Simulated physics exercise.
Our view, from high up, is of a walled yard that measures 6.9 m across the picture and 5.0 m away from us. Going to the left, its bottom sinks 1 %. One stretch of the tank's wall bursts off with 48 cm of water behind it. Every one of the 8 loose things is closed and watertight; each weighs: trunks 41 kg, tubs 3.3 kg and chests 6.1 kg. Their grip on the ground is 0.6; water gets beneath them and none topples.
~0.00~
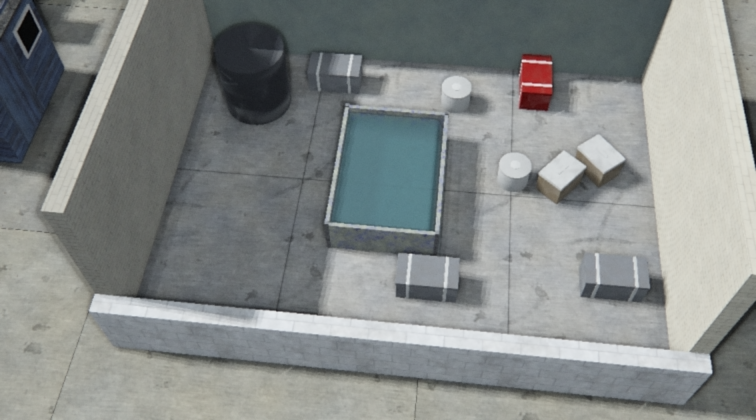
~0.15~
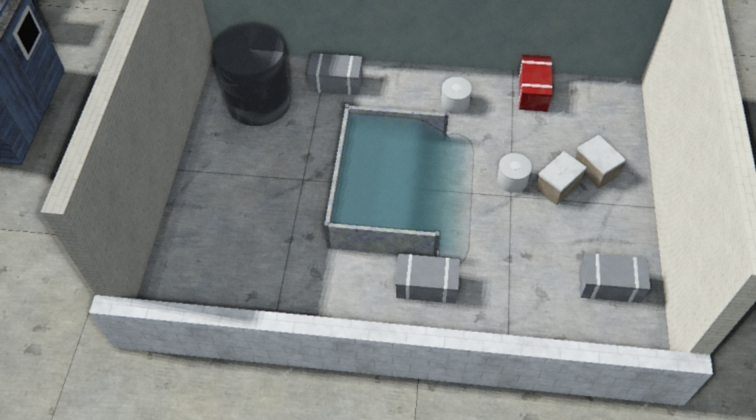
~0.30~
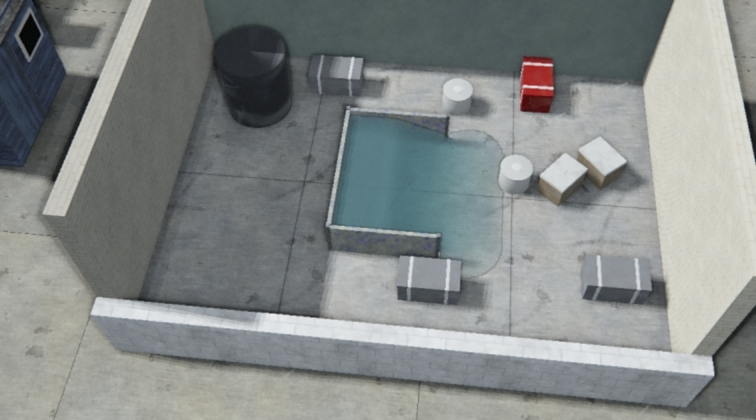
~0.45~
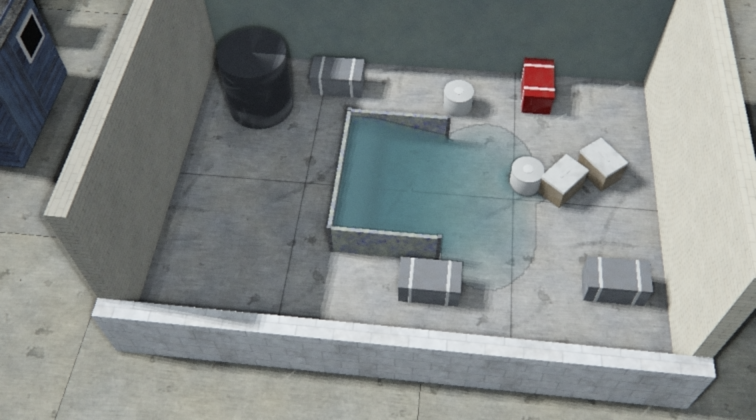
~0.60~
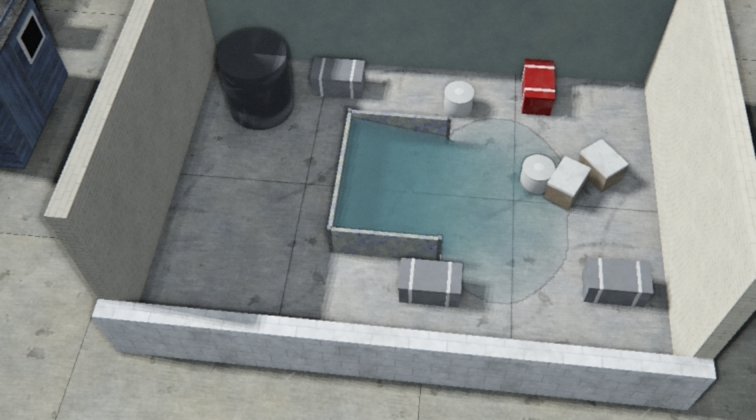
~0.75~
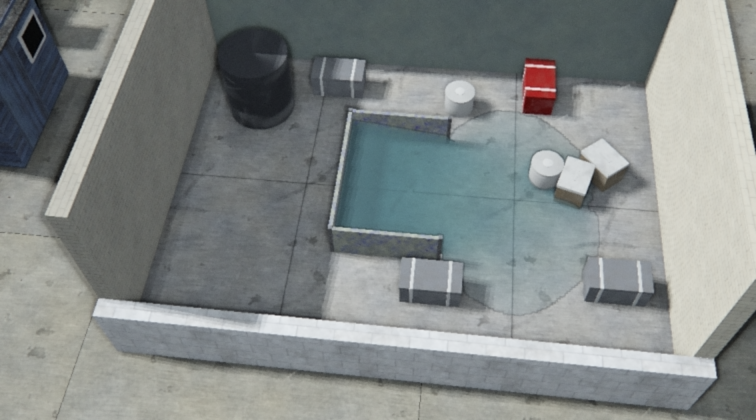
The clip opens on a high view of a walled concrete yard with a full rectangular tank amid scattered boxes and white tubs. The tank's right side gives way, and water spreads rightward across the floor in a widening rounded sheet, pushing one white tub right and nudging a pale-topped box beside it.
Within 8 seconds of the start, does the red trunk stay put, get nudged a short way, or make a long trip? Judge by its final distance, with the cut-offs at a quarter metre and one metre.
Its displacement will be medium.
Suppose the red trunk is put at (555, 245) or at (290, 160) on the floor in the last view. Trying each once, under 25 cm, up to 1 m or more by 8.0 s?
Run one, it gets moved partway; run two, it remains planted.
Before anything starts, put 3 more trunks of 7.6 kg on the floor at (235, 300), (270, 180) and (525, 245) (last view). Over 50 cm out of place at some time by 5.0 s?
Going through them in the order asked, they come out shy of the mark, shy of the mark and clear of the mark.
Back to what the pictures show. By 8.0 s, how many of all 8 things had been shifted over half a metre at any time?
The count comes to 6.
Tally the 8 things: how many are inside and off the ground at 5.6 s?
4 at that moment.
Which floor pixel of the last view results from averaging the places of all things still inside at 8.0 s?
The average lands around (456, 157).
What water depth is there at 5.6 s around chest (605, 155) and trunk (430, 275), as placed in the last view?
I'd put it at 8 cm and 3 cm respectively.
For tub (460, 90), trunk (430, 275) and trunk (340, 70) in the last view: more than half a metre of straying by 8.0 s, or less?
In sequence - crossed the line; stayed below the line; stayed below the line.
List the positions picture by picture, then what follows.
In the first frame, the red trunk at (537, 73) rests on the ground; water covers 2.9 m2; 0 of 8 have shifted.
In the second frame, the red trunk at (537, 74), on the bottom; water covers 3.8 m2; 0 of 8 have shifted.
In the third frame, the red trunk at (538, 76), on the bottom; water covers 4.9 m2; 0 of 8 have shifted.
In the fourth frame, the red trunk at (540, 77), on the bottom; water covers 6.0 m2; 1 of 8 have shifted.
In the fifth frame, the red trunk at (540, 78), on the bottom; 7.4 m2 under water; 2 of 8 have shifted.
In the sixth frame, the red trunk at (541, 78), on the bottom; 8.7 m2 under water; 2 of 8 have shifted.
After 1.6 s the red trunk is near (541, 78), 0.0 m from its start, aground; 3 afloat.
After 3.6 s the red trunk is near (528, 83), 0.2 m from its start, aground; 4 afloat.
After 5.6 s the red trunk is near (496, 93), 0.8 m from its start, aground; 4 afloat.
After 8.0 s the red trunk is near (496, 93), 0.8 m from its start, aground; 4 afloat.
